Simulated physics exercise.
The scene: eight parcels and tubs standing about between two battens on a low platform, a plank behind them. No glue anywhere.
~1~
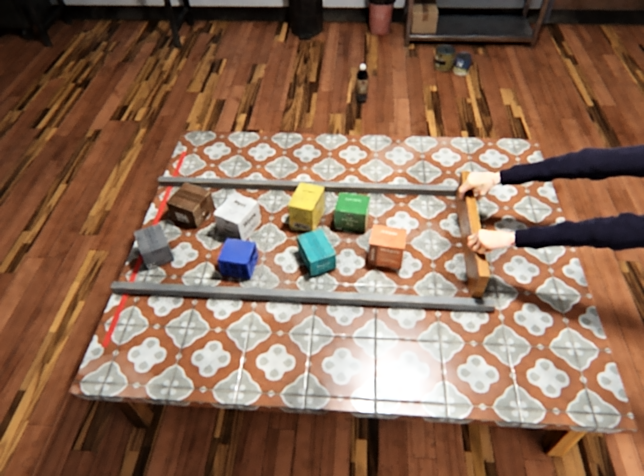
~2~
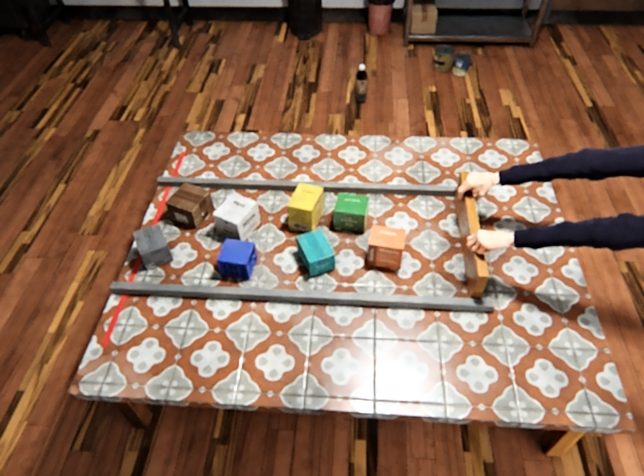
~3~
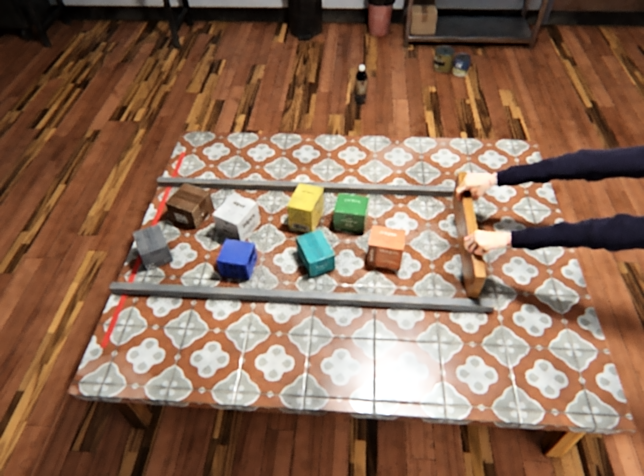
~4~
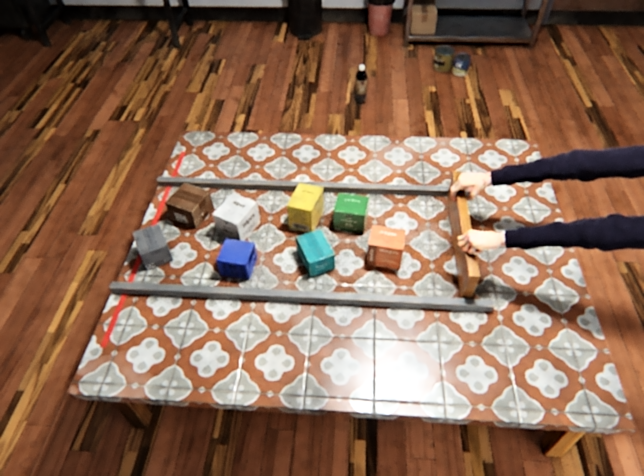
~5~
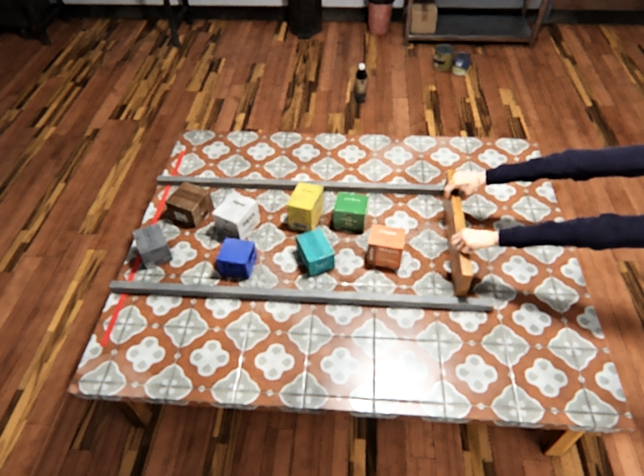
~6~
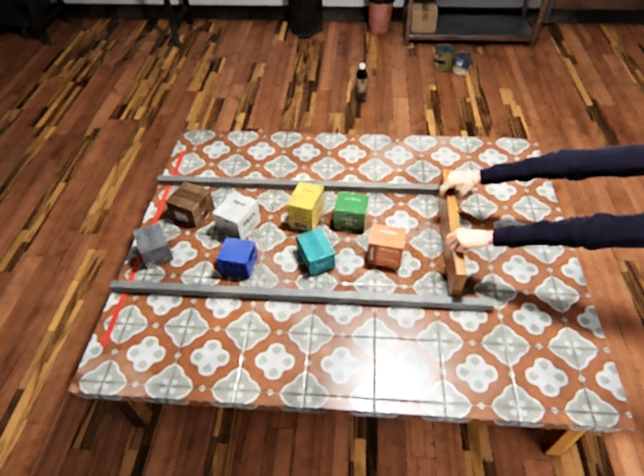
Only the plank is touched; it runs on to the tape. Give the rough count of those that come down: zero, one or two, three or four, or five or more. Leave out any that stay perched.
As it turns out, the number that fall off is five or more.
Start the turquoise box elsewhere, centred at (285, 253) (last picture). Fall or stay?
From there it drops off.
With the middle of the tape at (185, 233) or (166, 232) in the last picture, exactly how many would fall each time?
Try by try, 4 and 6.
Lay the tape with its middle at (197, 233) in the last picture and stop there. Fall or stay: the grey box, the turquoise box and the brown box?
The grey box is lost; the turquoise box holds on; the brown box goes over.
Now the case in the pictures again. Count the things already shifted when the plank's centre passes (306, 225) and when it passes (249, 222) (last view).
The counts are 6 and 8.
Early on, none off yet; grey box at rest near (153, 245); brown box at rest near (190, 204); white box at rest near (237, 217).
A while later, none off yet; grey box at rest near (153, 245); brown box travelled a little near (183, 203); white box travelled about its own width near (207, 218).
Further along, one off so far; grey box down on the ground near (108, 291); brown box leaning well over near (137, 196); white box travelled well along near (137, 222).
Finally, the number that fall off is five or more; lost, orange box, green box, turquoise box, yellow box, blue crate, white box, brown box and grey box.
